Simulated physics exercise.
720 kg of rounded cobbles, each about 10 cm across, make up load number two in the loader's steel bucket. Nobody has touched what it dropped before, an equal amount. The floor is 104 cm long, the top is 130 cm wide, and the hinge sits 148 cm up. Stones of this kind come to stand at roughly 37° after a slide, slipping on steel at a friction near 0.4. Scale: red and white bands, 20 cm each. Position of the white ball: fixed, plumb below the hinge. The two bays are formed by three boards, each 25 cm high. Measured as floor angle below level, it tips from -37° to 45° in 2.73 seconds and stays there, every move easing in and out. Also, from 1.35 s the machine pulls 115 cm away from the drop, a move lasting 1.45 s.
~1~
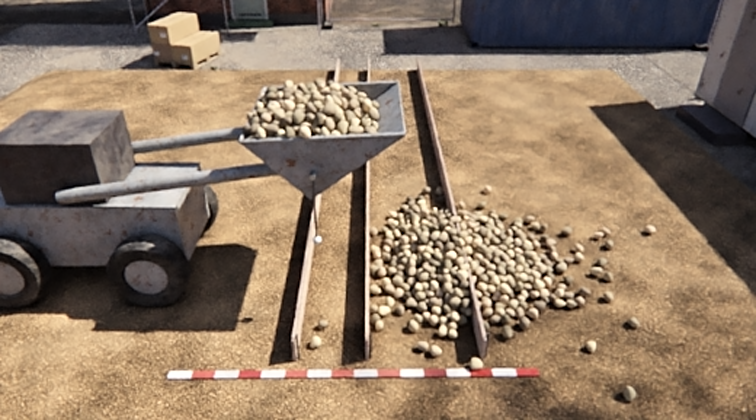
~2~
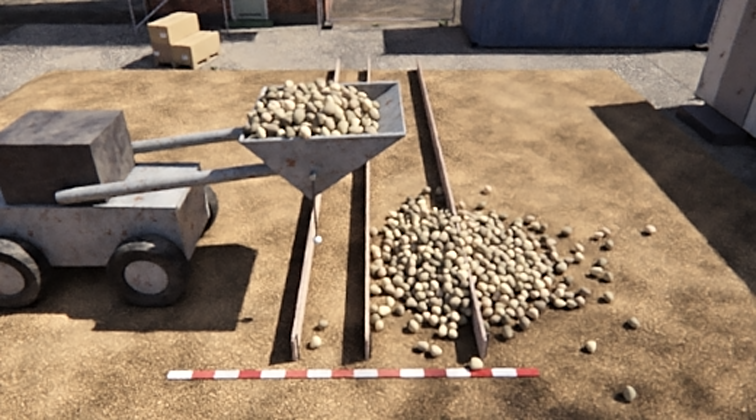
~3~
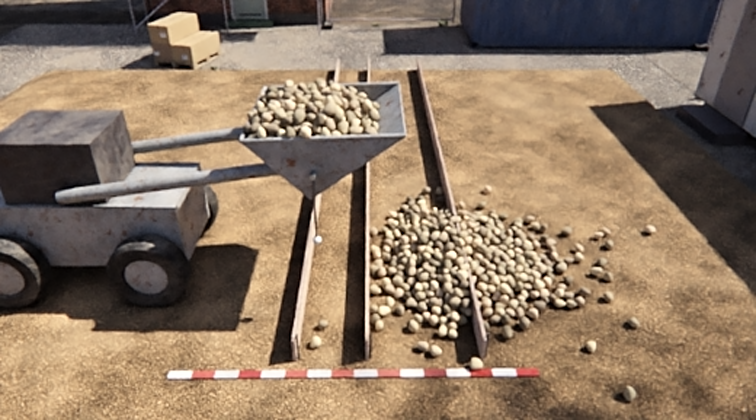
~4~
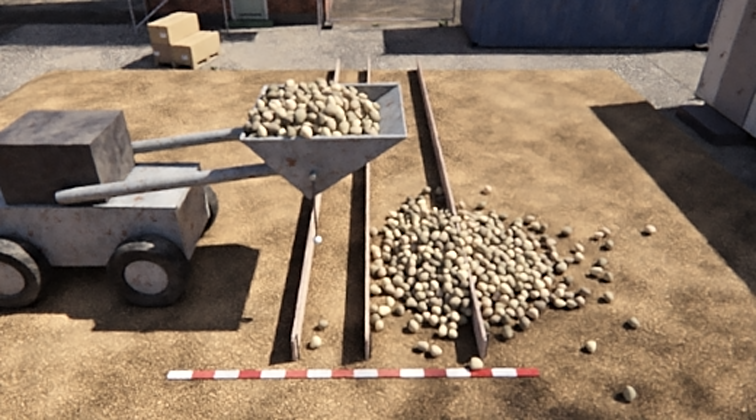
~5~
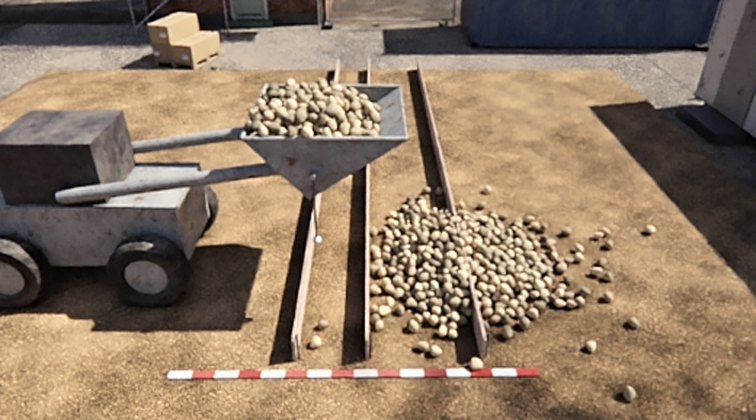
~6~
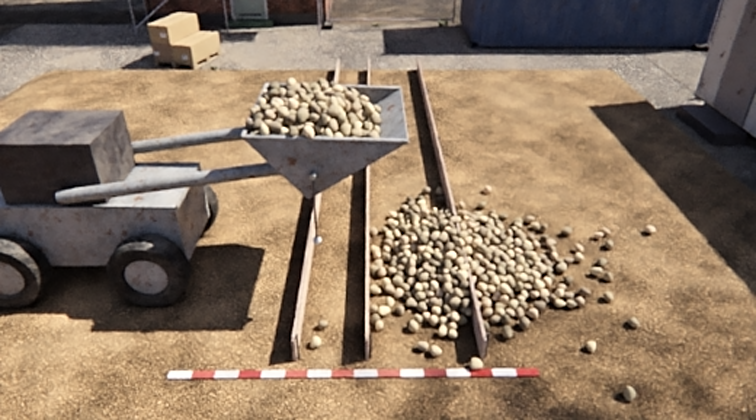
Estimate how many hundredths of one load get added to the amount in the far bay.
About 39 hundredths.
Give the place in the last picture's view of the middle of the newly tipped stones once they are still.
The centre sits about (353, 258).
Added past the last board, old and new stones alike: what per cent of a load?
Approximately 0 parts per hundred.
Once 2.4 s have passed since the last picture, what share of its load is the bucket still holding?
About 0 percent is still in there.
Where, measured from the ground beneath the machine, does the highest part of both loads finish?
The top ends up some 38 cm above the ground.
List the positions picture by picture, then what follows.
The bucket is at -37°, its lip at (405, 134); the top of the load is at (308, 94). The earlier load is highest near (452, 232), 29 cm above ground level, 56 % in the far bay, 44 % past the last board, in the first picture.
Lip at (405, 135), floor tilted -37°, highest stones at (307, 94), in the second picture.
The bucket is at -36°, its lip at (406, 136); the top of the load is at (303, 94), in the third picture.
Lip at (406, 137), floor tilted -35°, highest stones at (304, 93), in the fourth picture.
Lip at (407, 139), floor tilted -34°, highest stones at (299, 93), in the fifth picture.
Lip at (408, 141), floor tilted -32°, highest stones at (300, 92), in the sixth picture.
Then, 1.7 s after the last picture the floor is at 32°; in per cent of one load, 47 in the bucket, 21 in the near bay, 89 in the far bay, 44 past the last board; the foremost stones are at (613, 257).
Then, 2.4 s after the last picture the floor is at 45°; in per cent of one load, 0 in the bucket, 20 short of the bays, 41 in the near bay, 96 in the far bay, 44 past the last board; the foremost stones are at (613, 257).
Then, 2.9 s after the last picture the floor is at 45°; in per cent of one load, 0 in the bucket, 20 short of the bays, 41 in the near bay, 96 in the far bay, 44 past the last board; the foremost stones are at (613, 257).
Then, 5.7 s after the last picture the floor is at 45°; in per cent of one load, 0 in the bucket, 20 short of the bays, 41 in the near bay, 96 in the far bay, 44 past the last board; the foremost stones are at (613, 257). Net gain in the far bay, 39.
